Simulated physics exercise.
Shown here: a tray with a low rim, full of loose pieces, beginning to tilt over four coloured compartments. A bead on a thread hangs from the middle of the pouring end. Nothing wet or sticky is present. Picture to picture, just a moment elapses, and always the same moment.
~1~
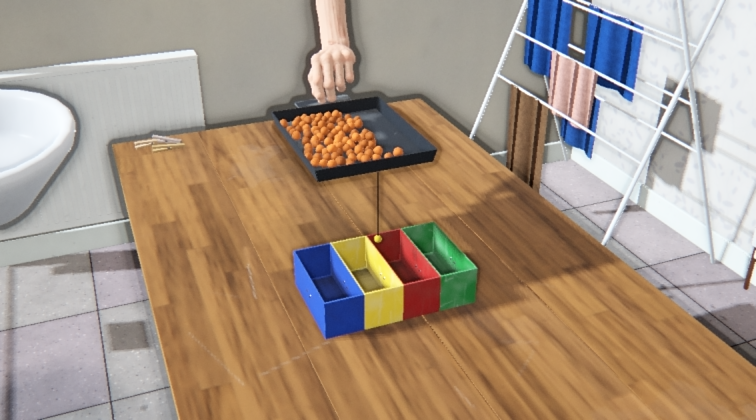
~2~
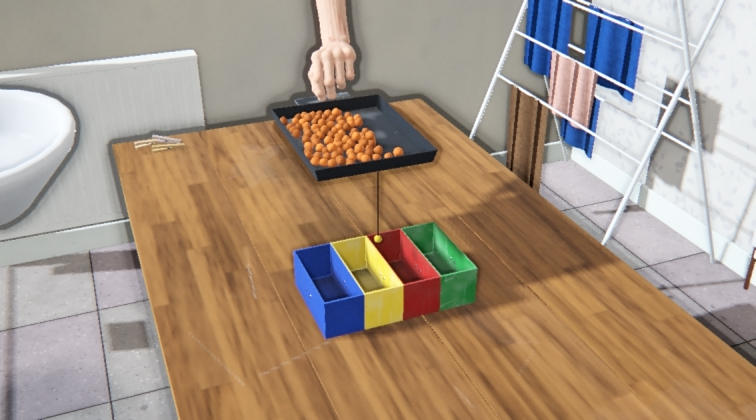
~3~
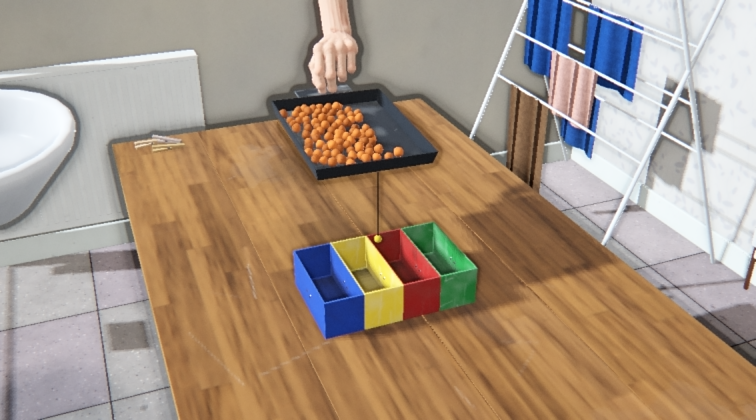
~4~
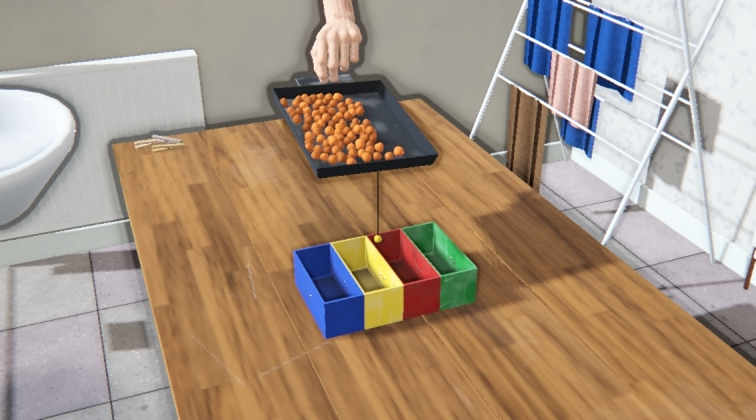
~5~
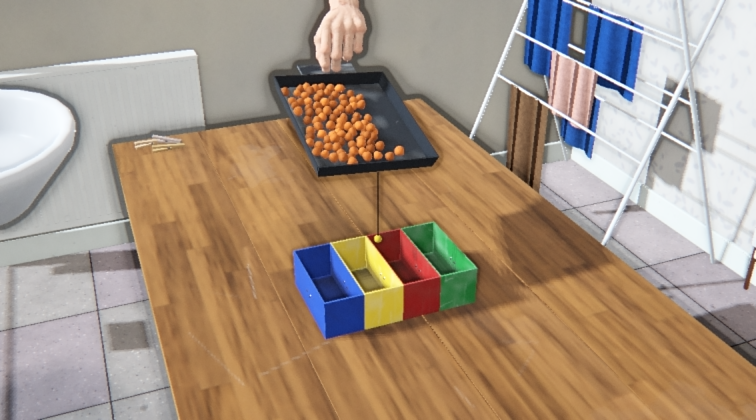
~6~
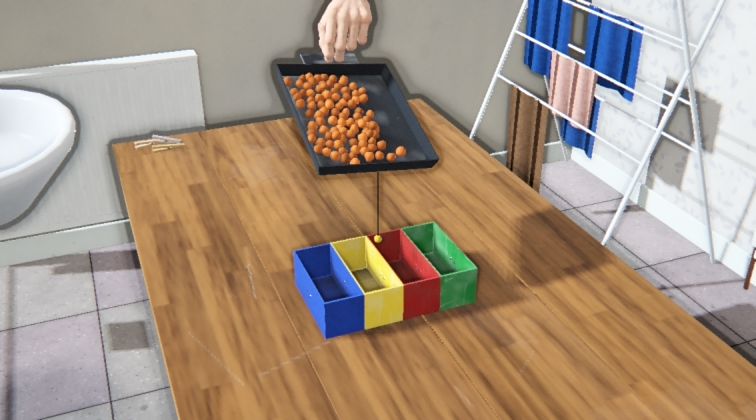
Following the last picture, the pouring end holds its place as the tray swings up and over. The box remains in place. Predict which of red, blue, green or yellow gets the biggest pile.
The biggest pile lands in green.
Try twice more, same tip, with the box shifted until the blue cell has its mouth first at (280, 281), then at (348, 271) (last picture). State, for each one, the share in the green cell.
The first gives 20 %, the second 30 %.
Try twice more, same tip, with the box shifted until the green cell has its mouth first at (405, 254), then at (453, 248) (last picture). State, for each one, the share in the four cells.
The first yields 40 per cent and the second 90 per cent.
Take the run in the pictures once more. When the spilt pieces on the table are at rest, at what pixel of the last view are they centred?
Around (495, 293).
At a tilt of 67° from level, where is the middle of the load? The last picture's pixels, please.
(391, 139).
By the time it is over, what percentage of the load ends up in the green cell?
Somewhere around 40 percent, I'd say.
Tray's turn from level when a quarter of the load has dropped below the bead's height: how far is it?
I'd say it is tilted about 120°.
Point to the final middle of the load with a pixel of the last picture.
The centre settles at about (433, 285).
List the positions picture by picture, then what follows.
Corners of the pouring end (318, 168) and (433, 148), level; middle of the load (339, 138), coated peanuts; bead on its thread (378, 239); blue cell (345, 313); yellow cell (384, 304); red cell (422, 295); green cell (458, 286), in the first frame.
Corners of the pouring end (318, 168) and (433, 149), level; middle of the load (339, 137), in the second frame.
Corners of the pouring end (318, 167) and (434, 150), tipped barely, lowest at the right corner; middle of the load (339, 133), in the third frame.
Corners of the pouring end (319, 166) and (434, 153), tipped a little, lowest at the right corner; middle of the load (340, 127), in the fourth frame.
Corners of the pouring end (320, 165) and (435, 155), tipped clearly, lowest at the right corner; middle of the load (341, 122), in the fifth frame.
Corners of the pouring end (322, 164) and (435, 157), tipped clearly, lowest at the right corner; middle of the load (343, 117); blue cell (345, 313); yellow cell (384, 304); red cell (422, 295); green cell (458, 286), in the sixth frame.
Just after the last frame, tray tipped steeply; almost all on the tray; just a few in the green cell; just a few falling or outside the box.
A moment on, tray tipped past a quarter turn; almost all on the tray; about a tenth in the green cell; just a few in the red cell; just a few falling or outside the box.
Further on, tray tipped past a quarter turn; roughly a third in the green cell; roughly a quarter in the red cell; about a tenth in the yellow cell; roughly a quarter falling or outside the box.
When it is over, tray tipped past a quarter turn; roughly a third in the green cell; roughly a quarter in the red cell; about a tenth in the yellow cell; not one in the blue cell; roughly a quarter outside the box.
